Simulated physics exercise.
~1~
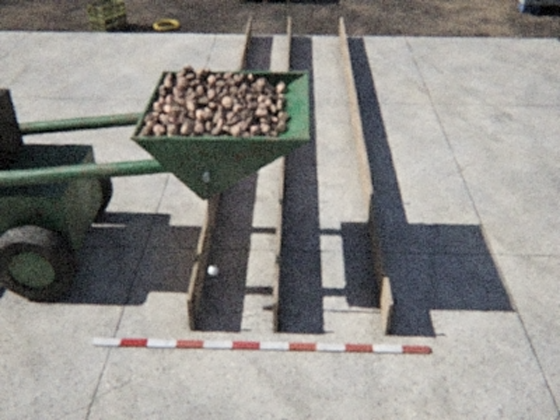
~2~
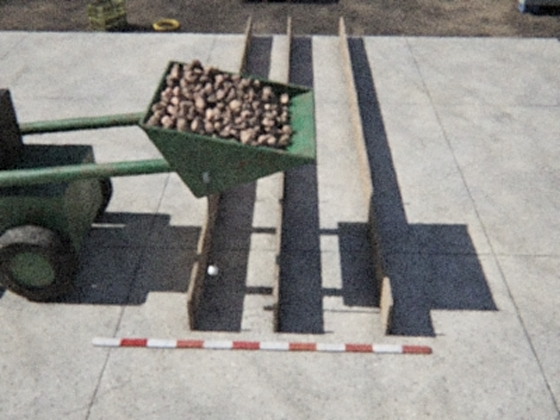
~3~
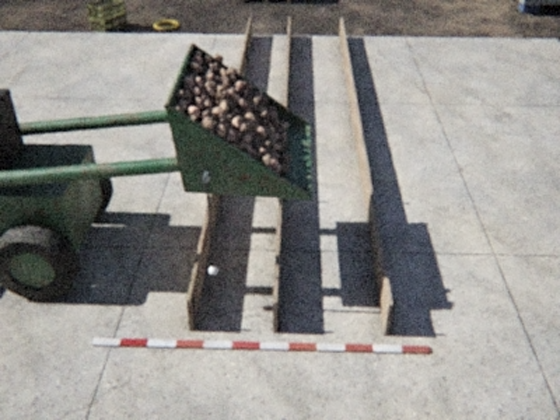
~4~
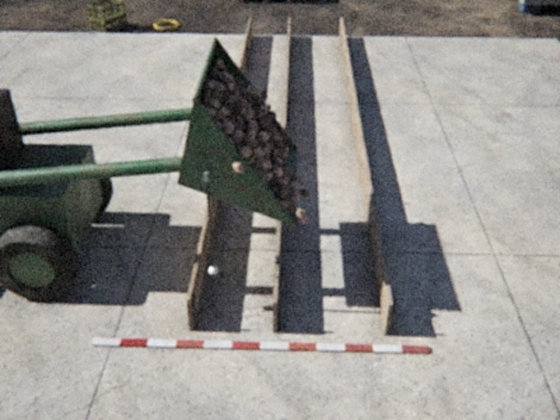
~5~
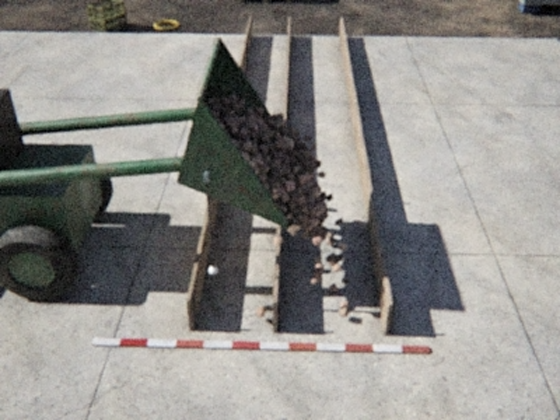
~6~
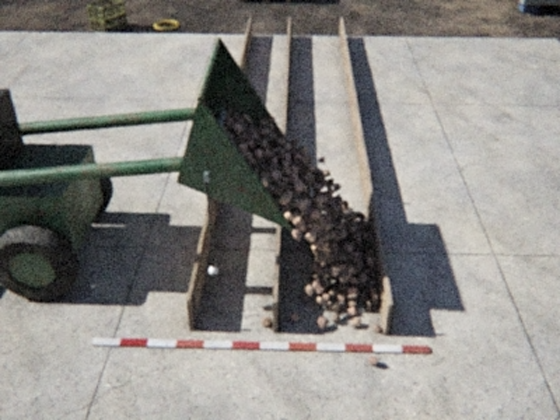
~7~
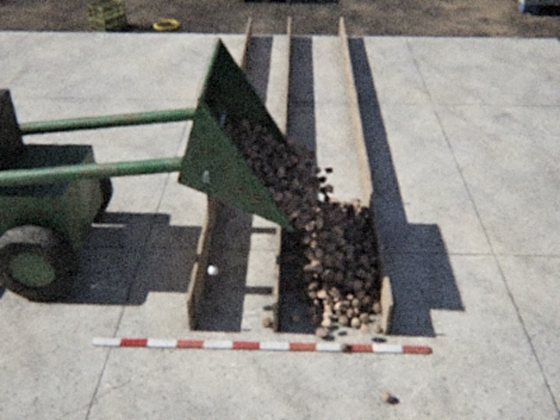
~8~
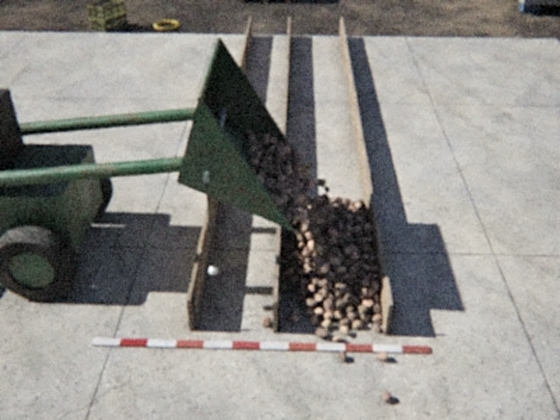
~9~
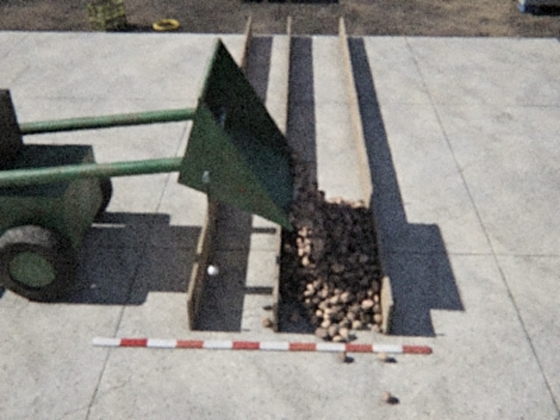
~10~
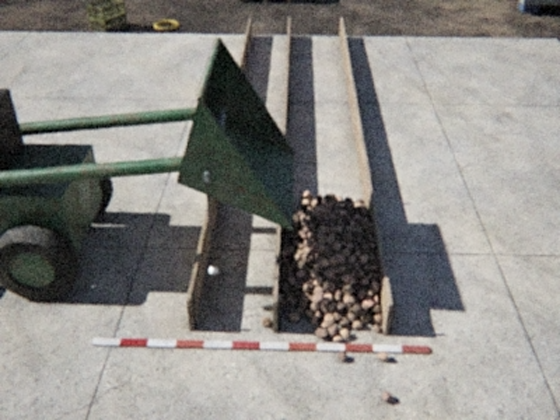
On a sunlit concrete yard, a green loader stands at the left, holding a bucket heaped with brown stones above long upright planks, with a red and white striped staff lying in front. The bucket tips forward to the right, steeper and steeper, and the stones slide toward its lower lip. It stops tilting as the first ones drop over the edge. The rest pour down in a thick stream between the middle and right planks, while a few roll out past the staff. Finally the bucket hangs tipped and empty beside a heap of stones filling the front of the right-hand bay.
